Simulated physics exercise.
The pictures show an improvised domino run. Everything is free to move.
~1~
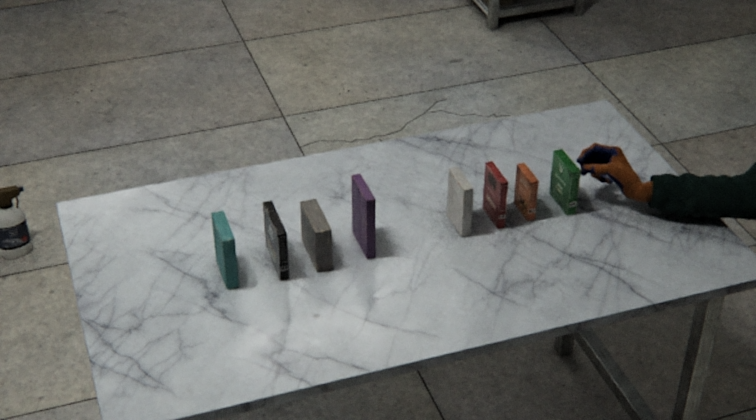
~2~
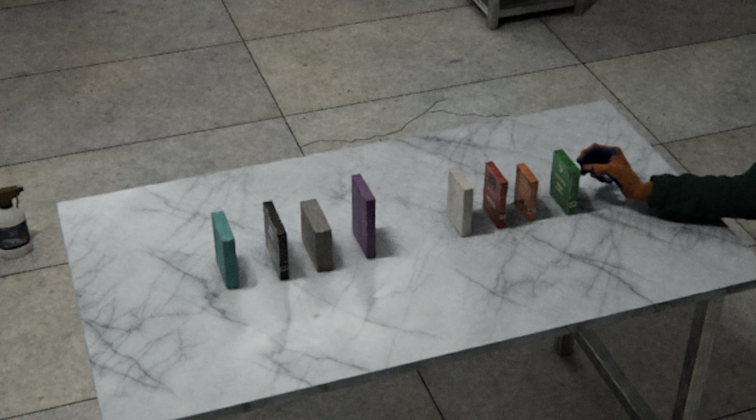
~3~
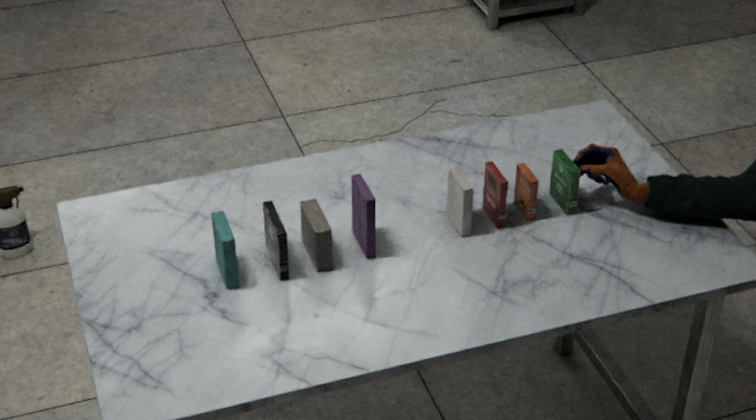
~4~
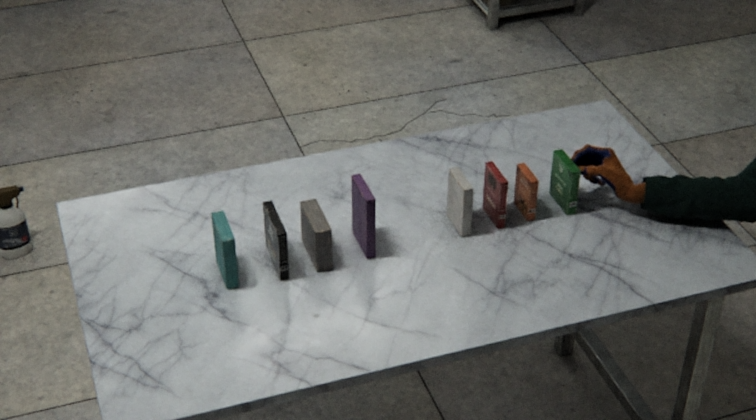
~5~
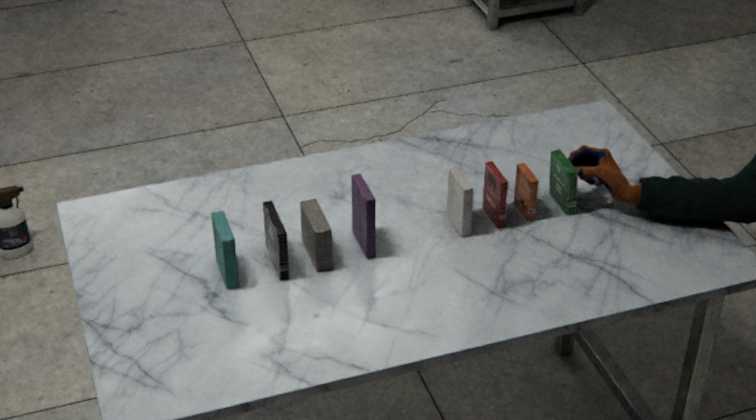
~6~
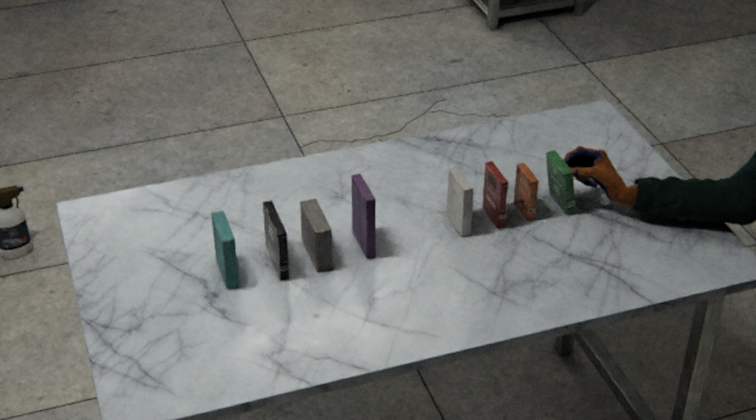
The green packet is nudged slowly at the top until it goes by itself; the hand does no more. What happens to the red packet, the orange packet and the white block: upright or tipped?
The red packet falls over, the orange packet falls over, the white block falls over.
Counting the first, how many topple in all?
In all, 4.
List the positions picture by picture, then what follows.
In the first picture, red packet (495, 195); orange packet (526, 192); white block (460, 202).
In the second picture, grey board (316, 235); purple block (364, 216).
In the third picture, black packet (276, 241); grey board (316, 235).
In the fourth picture, purple block (364, 216); black packet (276, 241).
In the fifth picture, green packet 3° over; grey board (316, 235); purple block (364, 216).
In the sixth picture, green packet 9° over; red packet (495, 195); orange packet (526, 192); white block (460, 202).
Then, 0.30 s past the last view, green packet 52° over; orange packet rocked 15° from its first pose near (520, 193).
Then, 0.50 s past the last view, green packet 75° over; orange packet rocked 66° from its first pose near (503, 205); red packet rocked 41° from its first pose near (473, 203); white block rocked 18° from its first pose near (452, 203).
Then, 0.60 s past the last view, green packet 77° over; red packet rocked 65° from its first pose near (464, 212); orange packet rocked 74° from its first pose near (501, 208); white block rocked 57° from its first pose near (435, 214).
Finally, down or leaning hard on the table, orange packet, white block and red packet; the other 3 still in place. Final places as the last picture's camera would see them, red packet near (460, 215), orange packet near (500, 208).
